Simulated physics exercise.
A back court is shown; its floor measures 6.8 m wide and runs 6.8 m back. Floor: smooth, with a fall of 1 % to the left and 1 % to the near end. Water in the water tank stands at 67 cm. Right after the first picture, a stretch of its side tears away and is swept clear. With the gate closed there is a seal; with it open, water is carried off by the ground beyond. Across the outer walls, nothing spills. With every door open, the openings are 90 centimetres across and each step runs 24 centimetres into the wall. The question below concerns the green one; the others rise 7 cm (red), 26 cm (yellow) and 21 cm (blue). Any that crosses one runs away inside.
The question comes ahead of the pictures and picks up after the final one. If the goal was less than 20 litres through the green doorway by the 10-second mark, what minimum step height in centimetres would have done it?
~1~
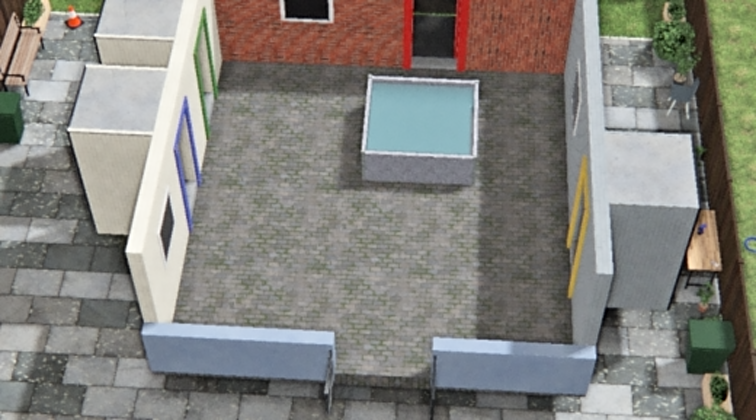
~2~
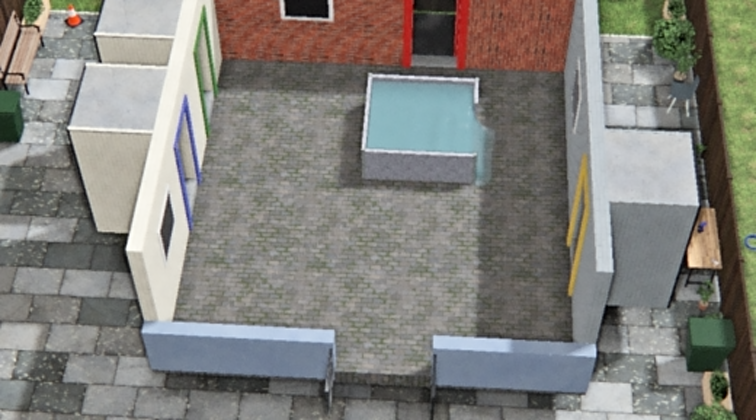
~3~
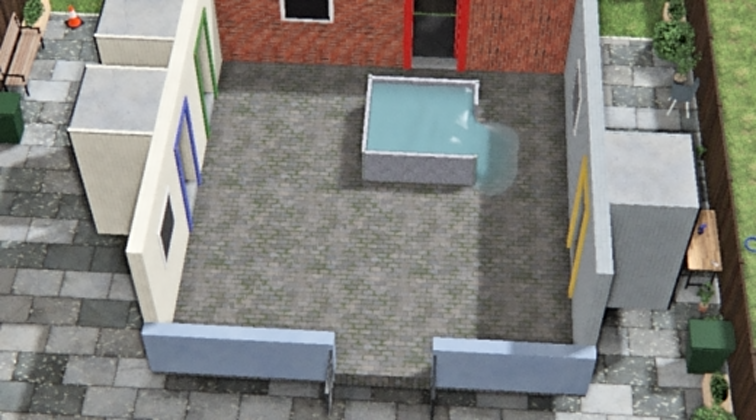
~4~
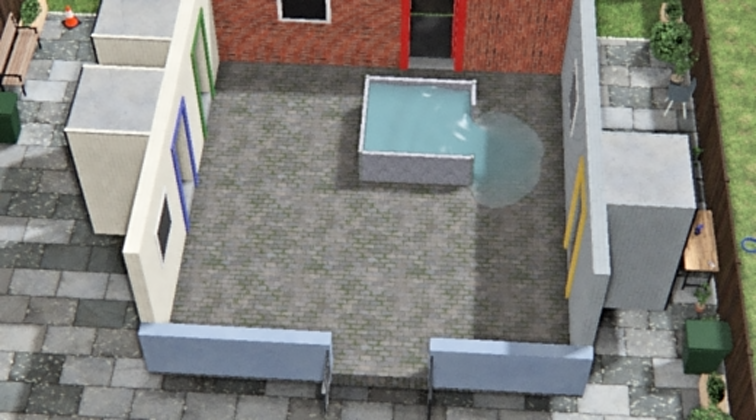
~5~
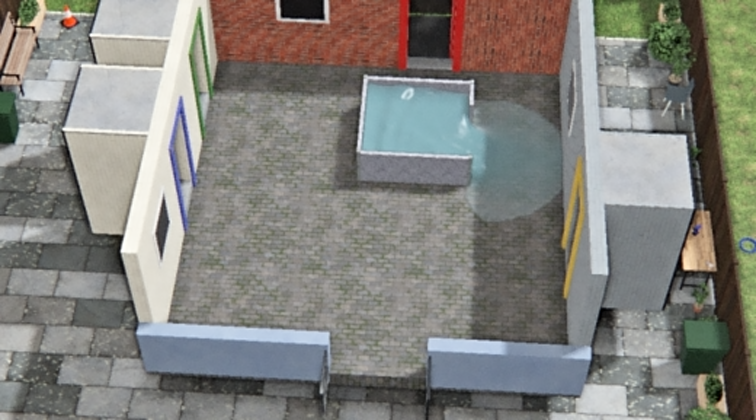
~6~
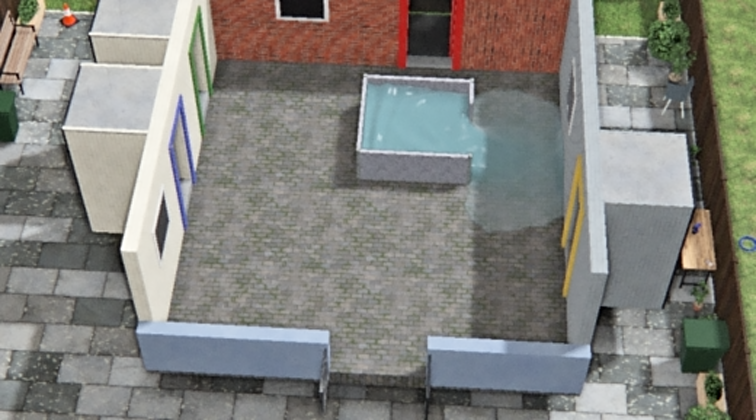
A step of about 7 cm would have done it.
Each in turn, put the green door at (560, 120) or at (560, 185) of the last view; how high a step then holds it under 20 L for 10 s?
In turn: About 21 cm, about 33 cm.
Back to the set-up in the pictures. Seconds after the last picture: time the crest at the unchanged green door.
I'd guess close to 5.5 seconds.
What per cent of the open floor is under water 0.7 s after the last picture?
I'd say near 15 percent is wet.
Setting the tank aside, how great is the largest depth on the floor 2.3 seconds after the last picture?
Max depth: About 28 cm.
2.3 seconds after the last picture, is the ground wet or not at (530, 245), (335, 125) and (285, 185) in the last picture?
One by one: Drenched, clear, clear.
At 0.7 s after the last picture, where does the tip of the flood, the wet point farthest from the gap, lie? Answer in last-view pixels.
At about (559, 281).
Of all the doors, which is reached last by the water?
Final door: Blue.
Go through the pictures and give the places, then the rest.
The first frame shows the water tank at (421, 119) is whole and still, 67 cm deep; the green door at (206, 81) is dry.
In the second frame, water pours out at (473, 145) and has run 0.3 m, to (490, 148); about 10 cm deep outside, 67 cm at the back.
In the third frame, water pours out at (472, 149) and has run 0.8 m, to (515, 151); about 11 cm deep outside, 67 cm at the back.
In the fourth frame, the front is at (538, 162), 1.3 m from the gap at (469, 150); 2.2 m2 of floor is wet, 67 cm left at the back.
In the fifth frame, water pours out at (468, 150) and has run 1.8 m, to (563, 181); about 6 cm deep outside, 63 cm at the back.
In the sixth frame, the gap is at (467, 149), the front 1.9 m out at (563, 210); the back of the water tank holds 57 cm; the green door at (201, 79), 5.1 m from the gap, is still 5.1 m from the nearest water.
Then, 0.7 s after the last picture water covers 15 % of the floor, deepest (42 cm) near (556, 169); it has not reached the green door.
Then, 2.3 s after the last picture water covers 30 % of the floor, deepest (28 cm) near (561, 361); it has not reached the green door.
Then, 9.3 s after the last picture water covers 85 % of the floor, deepest (14 cm) near (226, 354); 8 cm at the green door, 0 litres in over its 22 cm step.
At the green door as built, the water peaked near 10 cm, 5.3 s after the last picture.
Run again over the same 10 s with other heights there, 35 litres in over 5.5 cm, 14 litres over 7.5 cm. The limit of 20 litres is kept from about 7 cm up.
